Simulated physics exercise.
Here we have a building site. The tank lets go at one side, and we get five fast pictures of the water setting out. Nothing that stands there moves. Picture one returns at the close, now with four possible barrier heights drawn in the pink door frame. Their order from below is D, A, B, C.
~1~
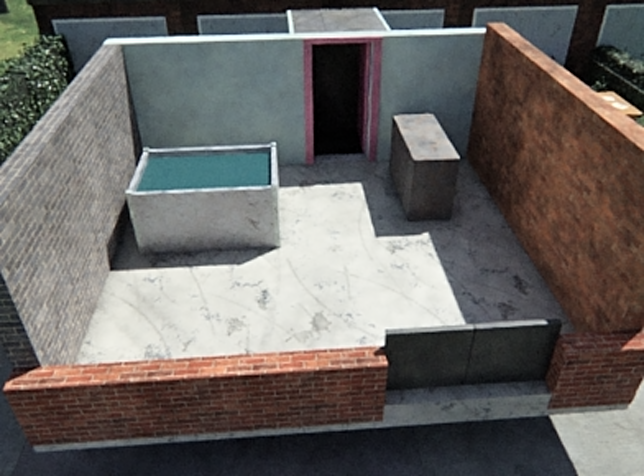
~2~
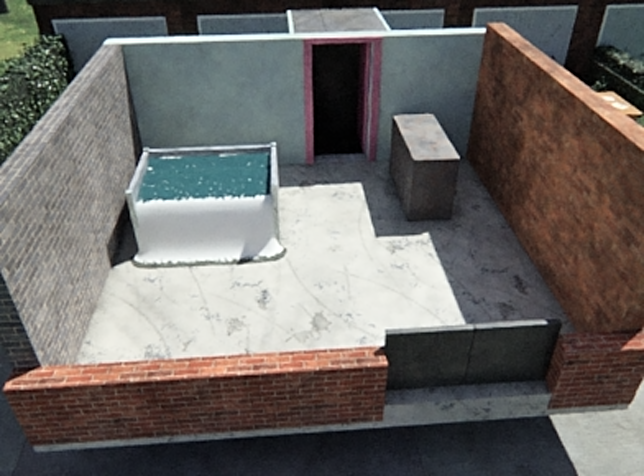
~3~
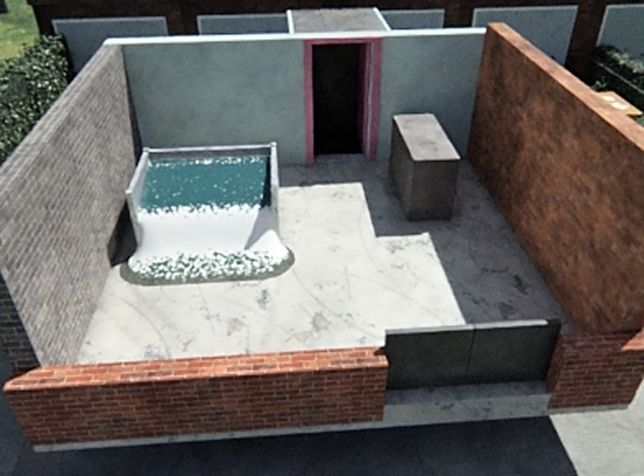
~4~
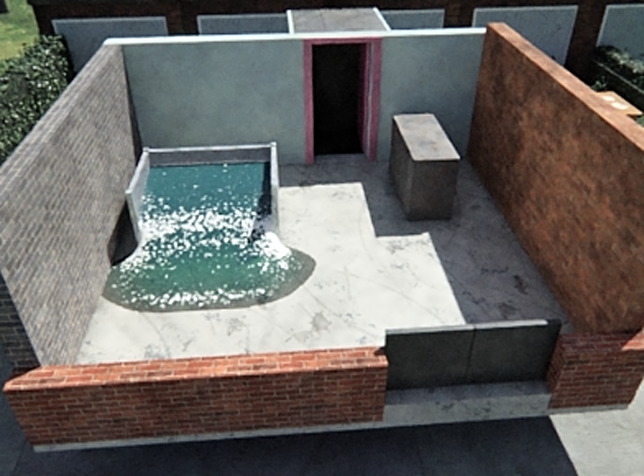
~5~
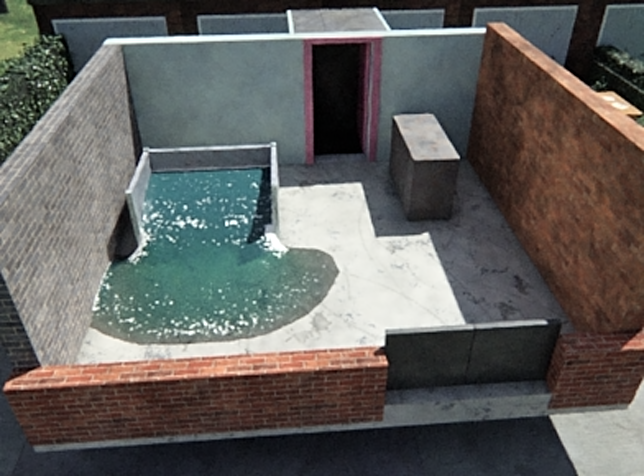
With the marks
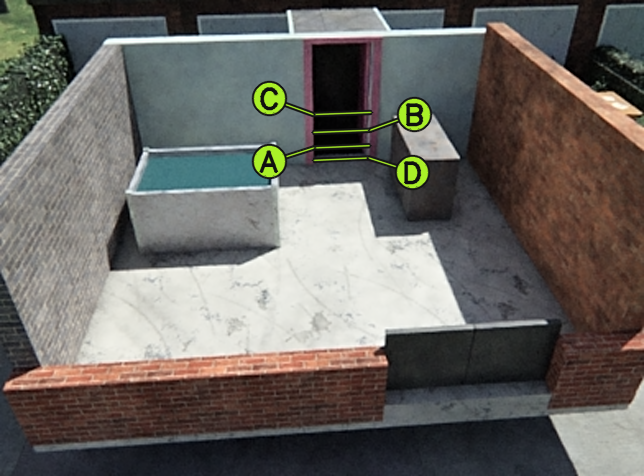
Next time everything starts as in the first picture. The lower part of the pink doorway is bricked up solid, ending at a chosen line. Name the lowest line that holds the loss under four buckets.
The answer is height D.
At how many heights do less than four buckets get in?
All four.
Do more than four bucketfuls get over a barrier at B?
No, not at all.
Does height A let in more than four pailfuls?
No, that is safe.
In lime, A at (341, 146); B at (341, 131); C at (342, 113); D at (341, 159); from the bottom up D, A, B, C.
With A, nothing gets over.
With B, nothing gets over.
With C, nothing gets over.
With D, a splash gets over, under a bucket.
